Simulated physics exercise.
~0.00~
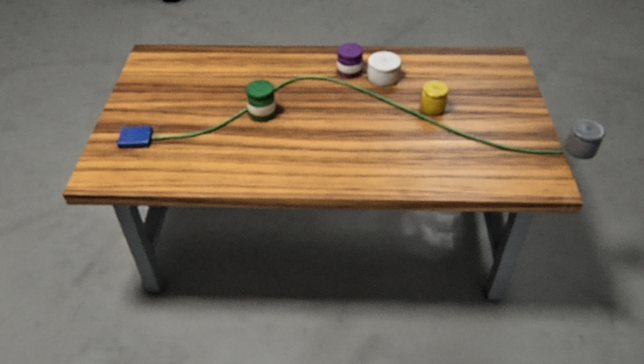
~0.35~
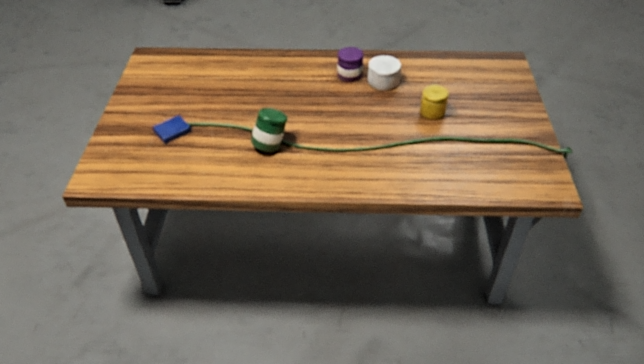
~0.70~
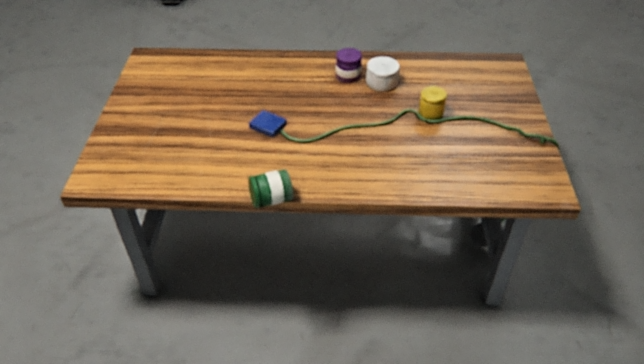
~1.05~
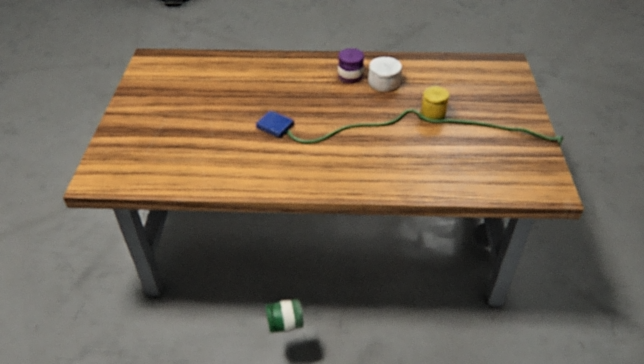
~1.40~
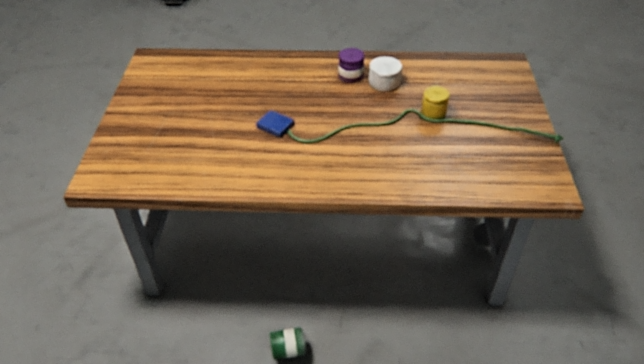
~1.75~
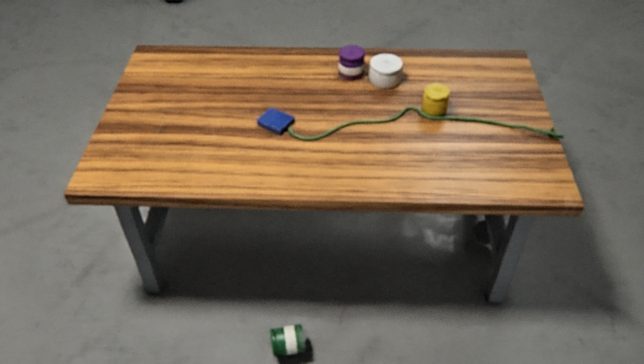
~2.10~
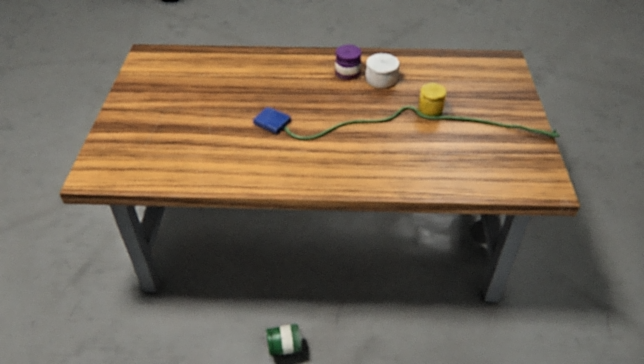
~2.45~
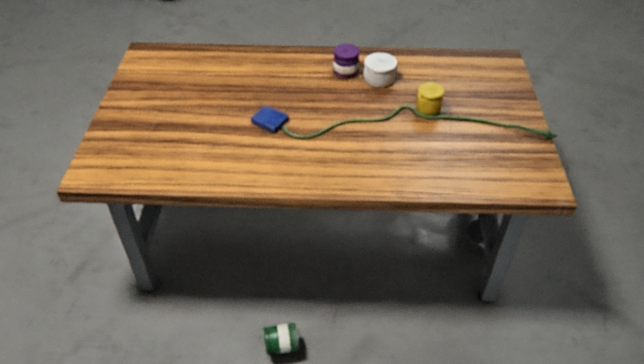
The footage shows a grey speaker dropping off a table's right edge, the green cable tied to it pulling a blue phone rightward, while a green tin slides, tips over and falls off the front edge onto the floor; the phone stops on the tabletop beside three unmoved containers.
